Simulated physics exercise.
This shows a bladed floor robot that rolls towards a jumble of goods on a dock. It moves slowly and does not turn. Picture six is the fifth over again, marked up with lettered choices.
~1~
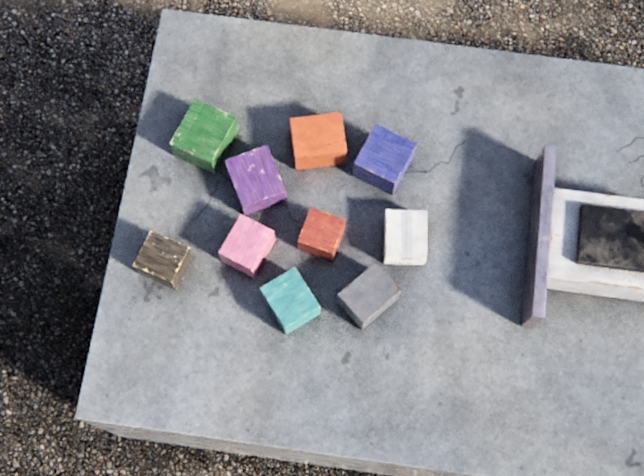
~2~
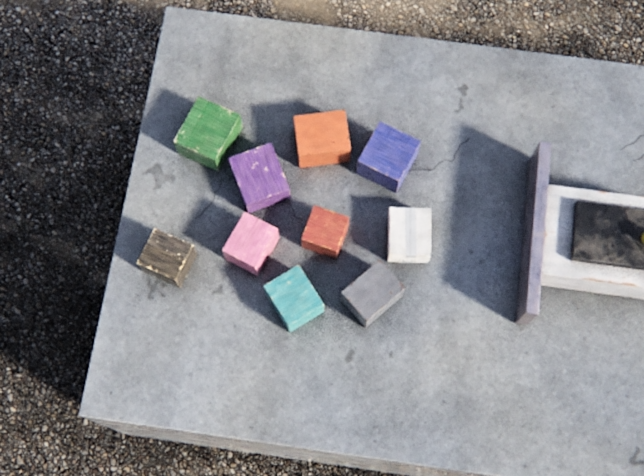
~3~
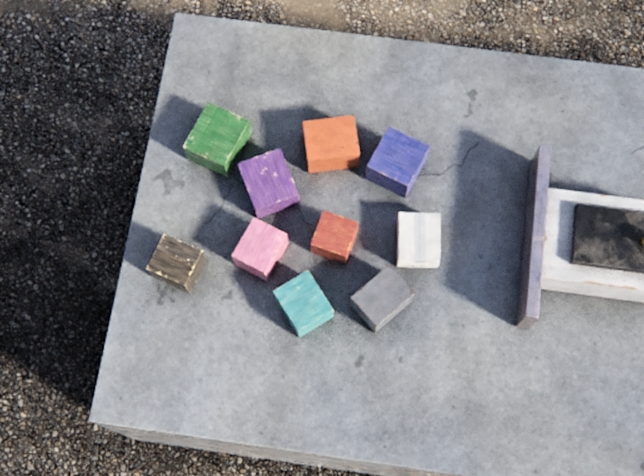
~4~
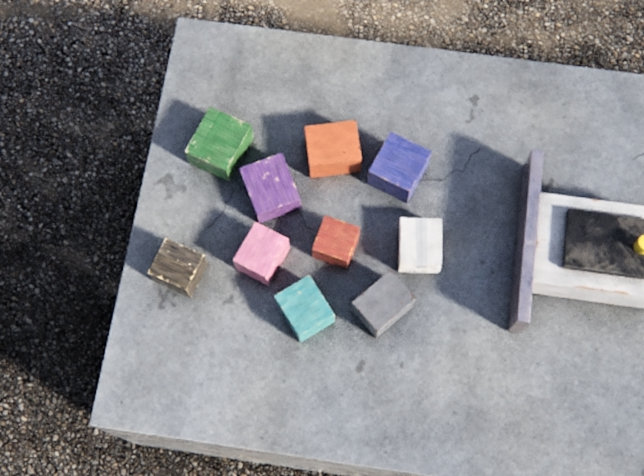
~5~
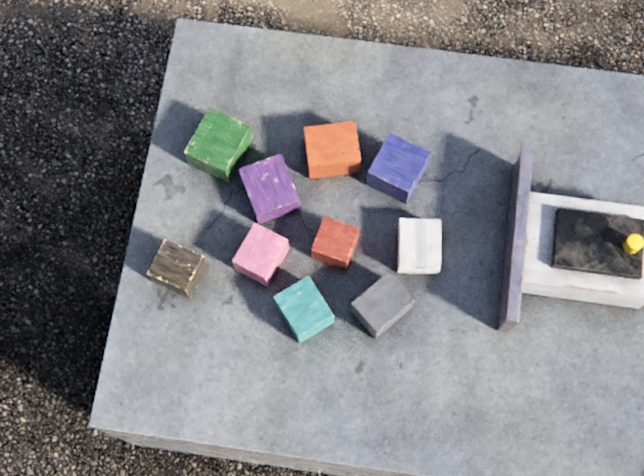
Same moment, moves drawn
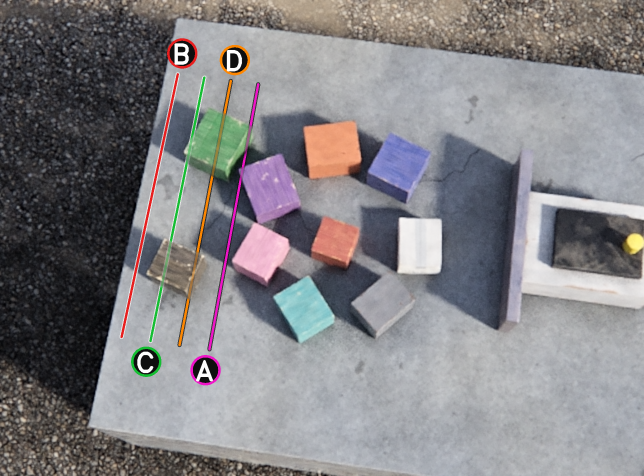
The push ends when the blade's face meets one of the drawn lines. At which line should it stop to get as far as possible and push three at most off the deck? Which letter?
As far as mark D.
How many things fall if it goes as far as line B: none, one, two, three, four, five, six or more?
By then, six or more.
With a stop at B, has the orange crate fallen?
Yes.
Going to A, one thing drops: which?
The green crate.
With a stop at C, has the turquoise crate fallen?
By then, no.
On the copy, A at (235, 211); B at (151, 200); C at (179, 203); D at (206, 207).
On D. First, robot (475, 227); grey crate (357, 306); blue crate (381, 168).
Then, robot (362, 212); green crate (181, 133); black crate (162, 278).
Finally, robot (274, 200); green crate over the edge; orange crate over the edge; two fallen.
By contrast, A is within the limit but short; B drops eight; C drops four.
